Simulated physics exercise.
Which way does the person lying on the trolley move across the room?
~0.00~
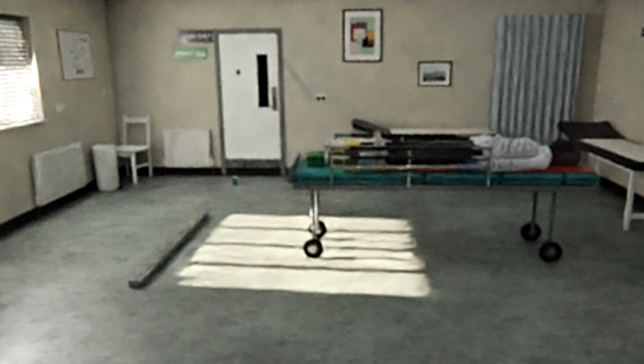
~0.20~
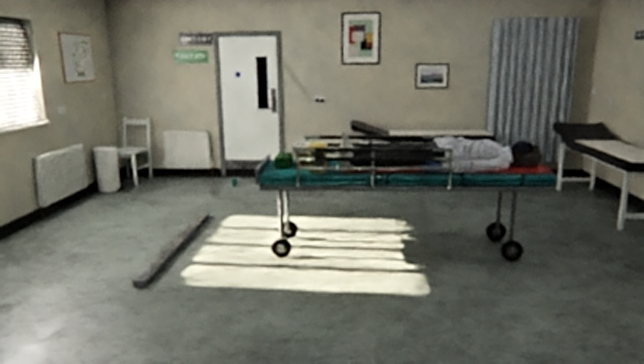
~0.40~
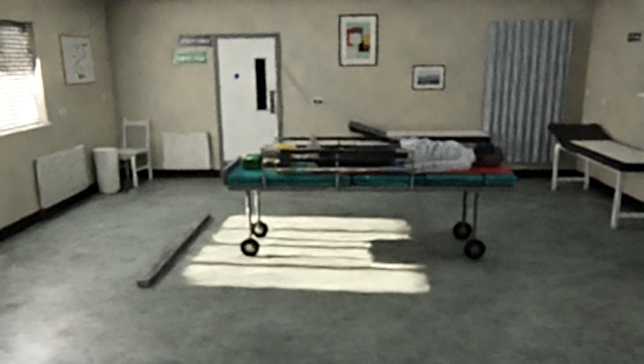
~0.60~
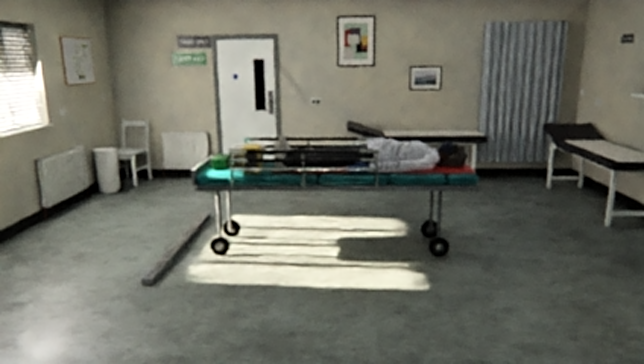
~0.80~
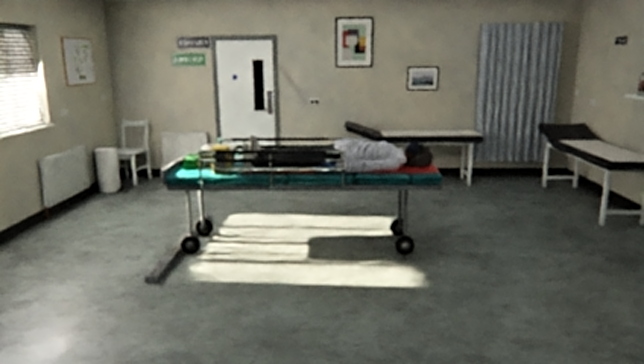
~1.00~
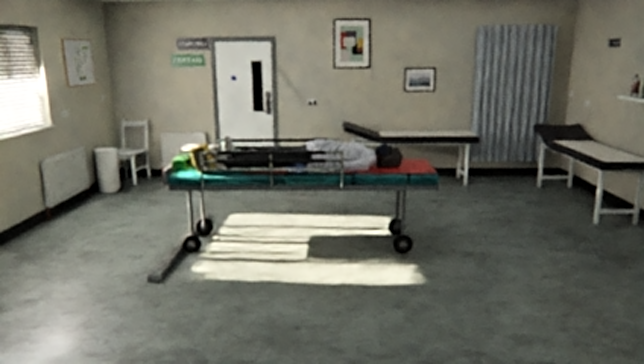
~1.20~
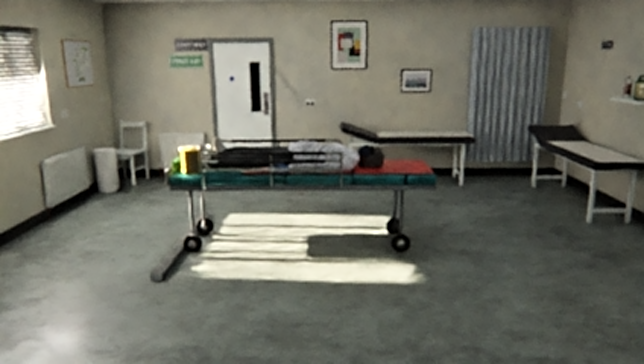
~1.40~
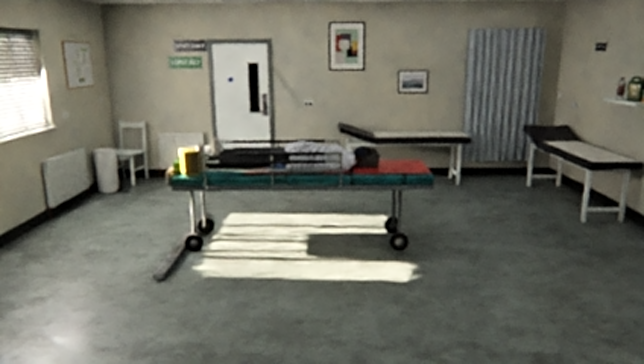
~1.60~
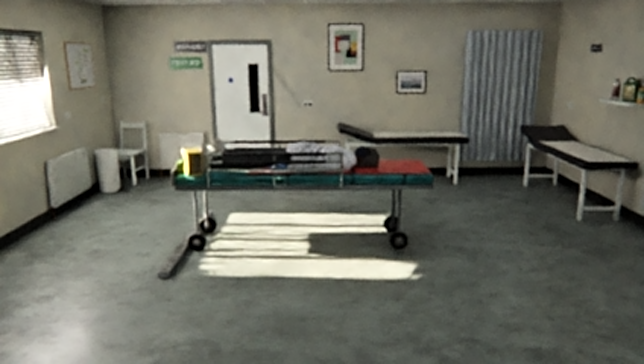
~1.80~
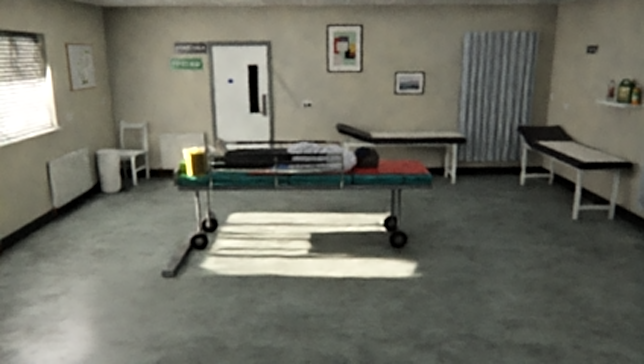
The person moves to the left, first riding with the trolley and then sliding a little further along it after it stops.
